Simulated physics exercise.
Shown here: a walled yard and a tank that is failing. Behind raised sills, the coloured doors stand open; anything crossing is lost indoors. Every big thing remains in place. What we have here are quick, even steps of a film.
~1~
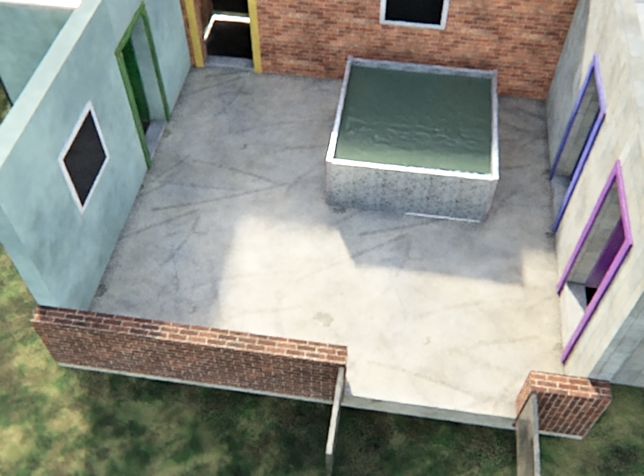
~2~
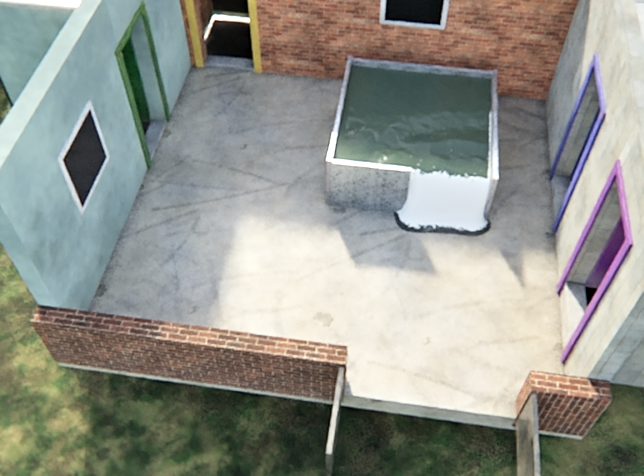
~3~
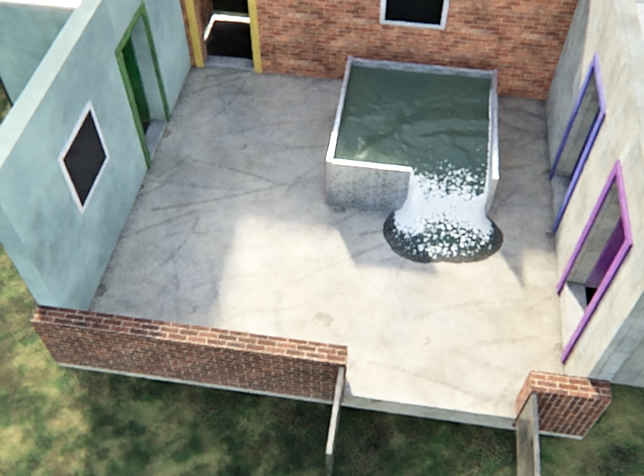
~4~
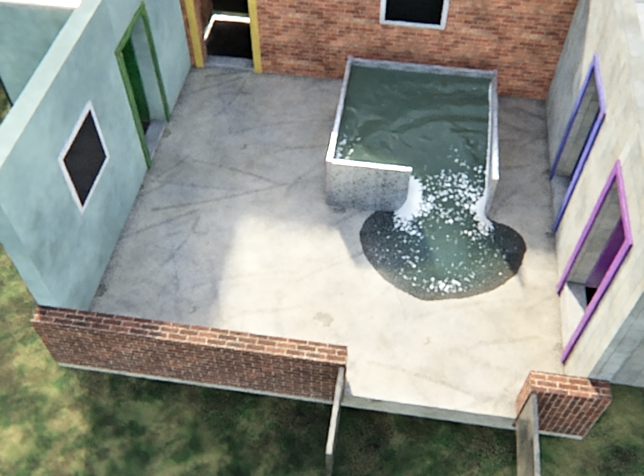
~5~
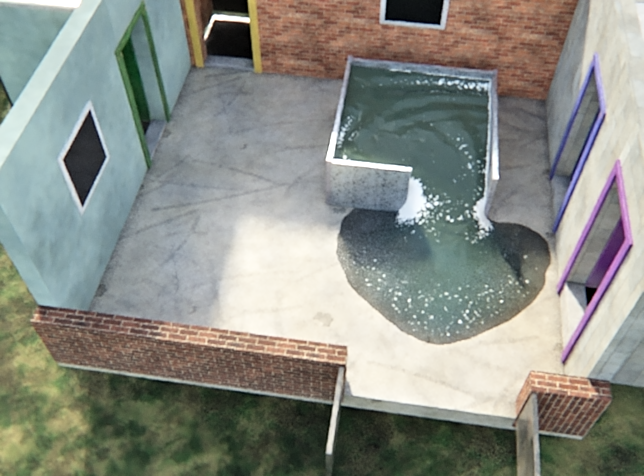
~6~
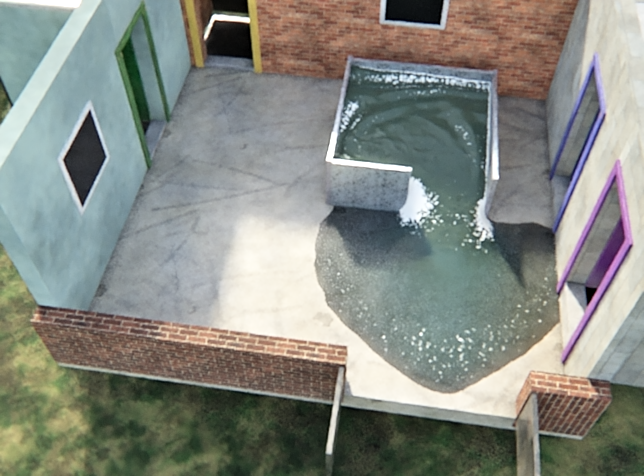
Water tank in a walled yard with coloured doorways bursting open at its front corner, foaming water spreading widely across concrete.
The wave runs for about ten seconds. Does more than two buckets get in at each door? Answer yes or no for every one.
Purple door: No, blue door: No, green door: No, yellow door: No.
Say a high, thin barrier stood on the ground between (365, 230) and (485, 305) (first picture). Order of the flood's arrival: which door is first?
It's the purple door, I'd say.
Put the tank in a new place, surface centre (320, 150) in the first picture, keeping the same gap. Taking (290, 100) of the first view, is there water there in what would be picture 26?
That patch would be not reached, I'd say.
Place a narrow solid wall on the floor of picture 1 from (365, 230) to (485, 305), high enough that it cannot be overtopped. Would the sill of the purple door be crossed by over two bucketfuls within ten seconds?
Then: The purple one is over.
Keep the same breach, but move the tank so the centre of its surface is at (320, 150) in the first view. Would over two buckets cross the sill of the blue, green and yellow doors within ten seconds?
Afterwards, blue undershoots; green undershoots; yellow overshoots.
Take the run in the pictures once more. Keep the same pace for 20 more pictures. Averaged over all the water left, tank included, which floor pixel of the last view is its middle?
Close to (411, 219).
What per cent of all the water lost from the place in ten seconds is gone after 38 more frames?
About 80 per cent.
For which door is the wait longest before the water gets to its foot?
My answer: The one in yellow.
A moment on, water covers 30 % of the floor; the purple door wet at the sill, nothing in, the blue door not reached, the green door not reached, the yellow door not reached.
Next, water covers 35 % of the floor; the purple door wet at the sill, nothing in, the blue door wet at the sill, nothing in, the green door not reached, the yellow door not reached.
Then, water covers 45 % of the floor; the purple door wet at the sill, nothing in, the blue door wet at the sill, nothing in, the green door not reached, the yellow door not reached.
Later, water covers 70 % of the floor; the purple door under two buckets in, the blue door wet at the sill, nothing in, the green door wet at the sill, nothing in, the yellow door not reached.
In the end, water covers 95 % of the floor; the purple door under two buckets in, the blue door wet at the sill, nothing in, the green door wet at the sill, nothing in, the yellow door wet at the sill, nothing in.
